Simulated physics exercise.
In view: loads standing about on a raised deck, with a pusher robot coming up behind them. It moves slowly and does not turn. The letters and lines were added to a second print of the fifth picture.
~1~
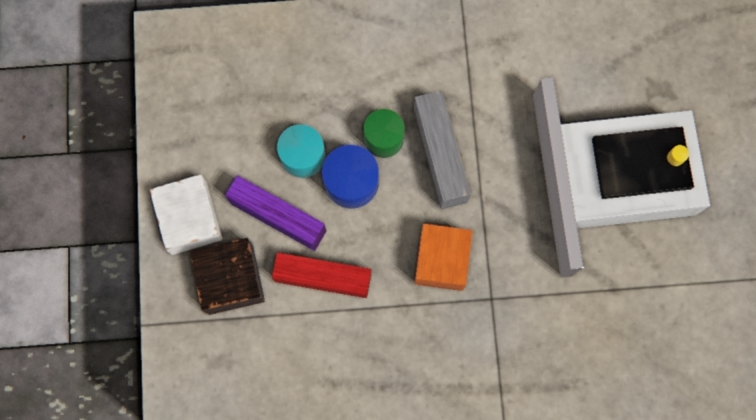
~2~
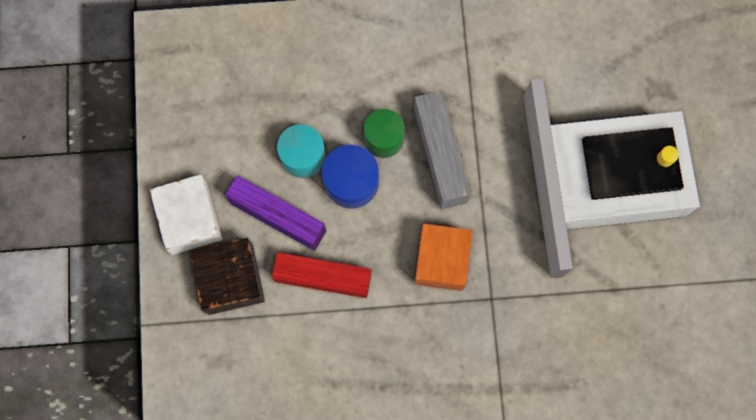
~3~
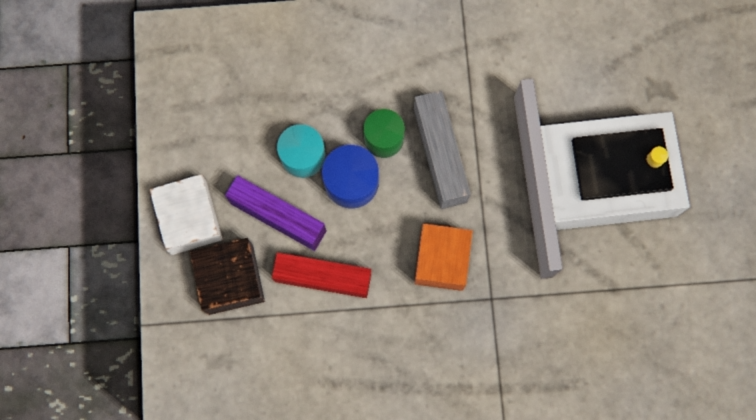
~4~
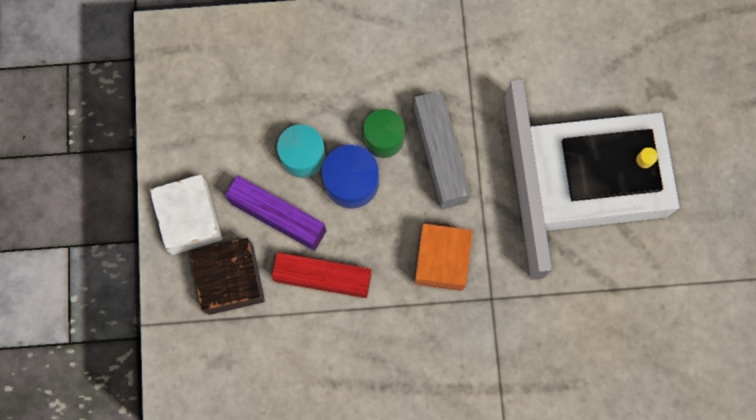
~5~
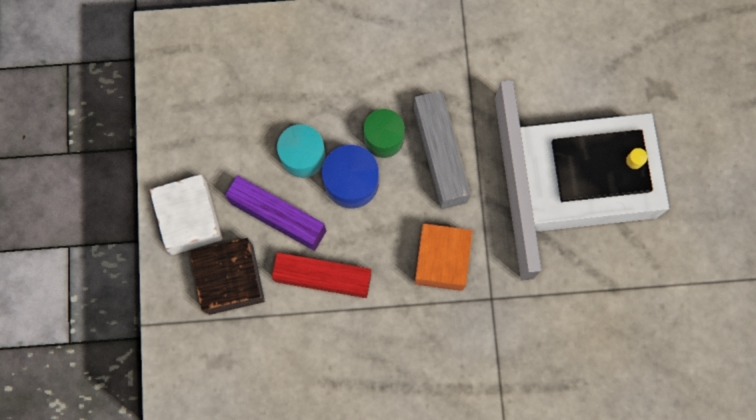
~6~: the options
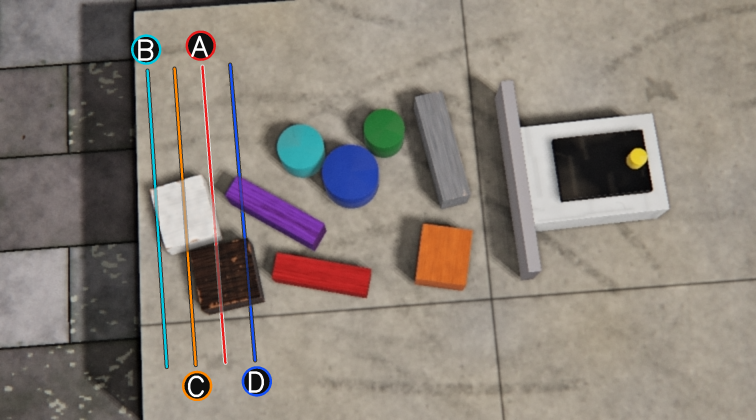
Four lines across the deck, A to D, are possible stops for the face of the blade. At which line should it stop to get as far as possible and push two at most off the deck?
As far as mark D.
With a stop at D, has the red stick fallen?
No.
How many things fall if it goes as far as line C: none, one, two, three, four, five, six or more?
Six or more.
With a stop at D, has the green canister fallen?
By then, no.
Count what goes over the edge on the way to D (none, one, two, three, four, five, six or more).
In all, two.
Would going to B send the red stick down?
By then, yes.
On the marked copy, A at (214, 210); B at (157, 214); C at (185, 212); D at (242, 207).
With D. Early on, robot (494, 173); green canister (356, 135); orange crate (397, 264).
Further on, robot (391, 181); black crate (145, 289); white crate (171, 214).
At the end, robot (316, 187); black crate over the edge; white crate over the edge; two fallen.
As for the rest, A drops five; B drops nine; C drops seven.
